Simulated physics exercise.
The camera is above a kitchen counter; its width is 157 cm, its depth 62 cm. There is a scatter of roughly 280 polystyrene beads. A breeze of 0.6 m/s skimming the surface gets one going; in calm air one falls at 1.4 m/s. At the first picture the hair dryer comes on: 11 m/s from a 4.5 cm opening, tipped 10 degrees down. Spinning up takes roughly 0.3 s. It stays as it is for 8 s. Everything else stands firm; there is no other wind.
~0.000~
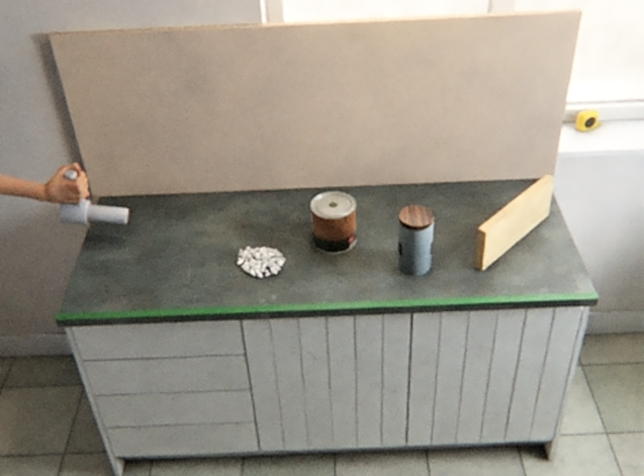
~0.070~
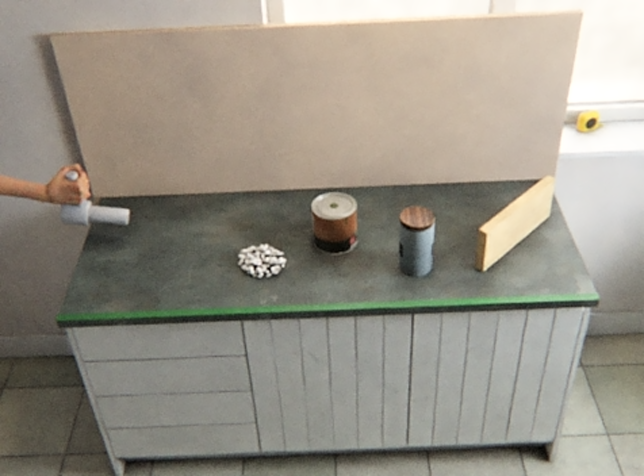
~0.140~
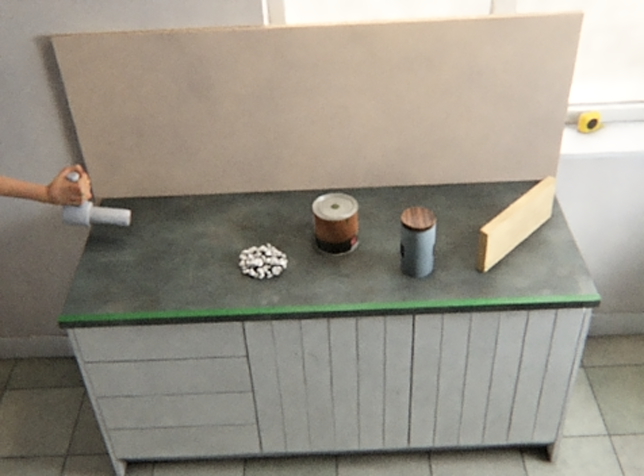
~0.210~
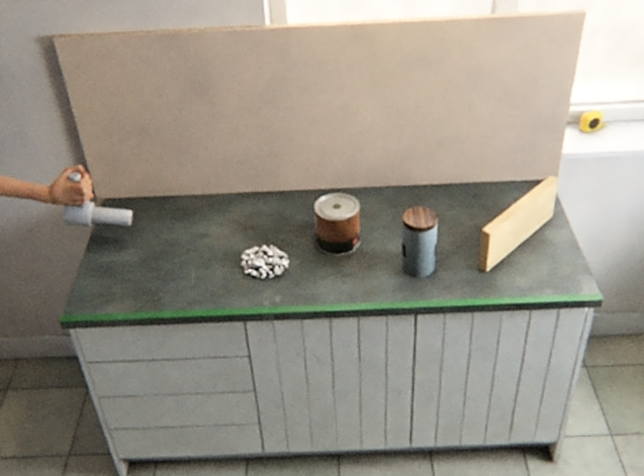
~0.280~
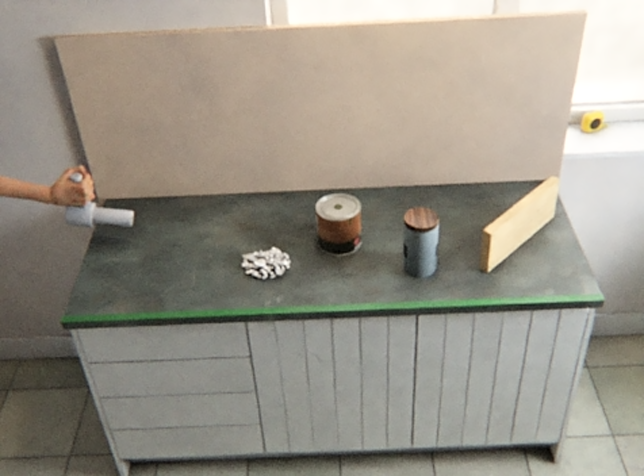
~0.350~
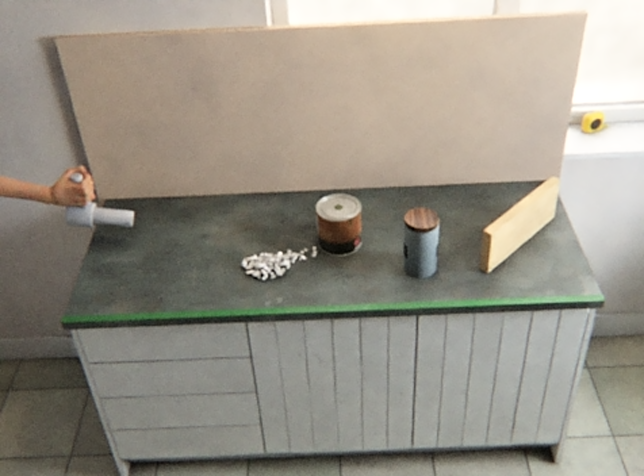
The clip shows a hand holding a hair dryer at the left of a dark, green-edged counter with a tin, a jar and a pile of white beads, which sits still before some beads spread rightward toward the tin.
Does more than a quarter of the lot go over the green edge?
Answer: Yes.
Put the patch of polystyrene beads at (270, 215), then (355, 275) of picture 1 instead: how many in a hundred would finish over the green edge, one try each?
In turn about 0 %, 100 %.
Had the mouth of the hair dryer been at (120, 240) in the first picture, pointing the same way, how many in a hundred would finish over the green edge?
It would be near 70 %.
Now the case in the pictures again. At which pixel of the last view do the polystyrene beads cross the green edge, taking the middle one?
Around (399, 309).
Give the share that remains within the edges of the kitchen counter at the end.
Some 5 per cent.
After 1.6 s, 73 % are over the green edge; the middle of those still in play is near (371, 300); 64 % have settled or left.
After 2.6 s, 86 % are over the green edge; 85 % have settled or left.
After 4.4 s, 93 % are over the green edge; 92 % have settled or left.
After 8.0 s, at the end, 95 % are over the green edge.
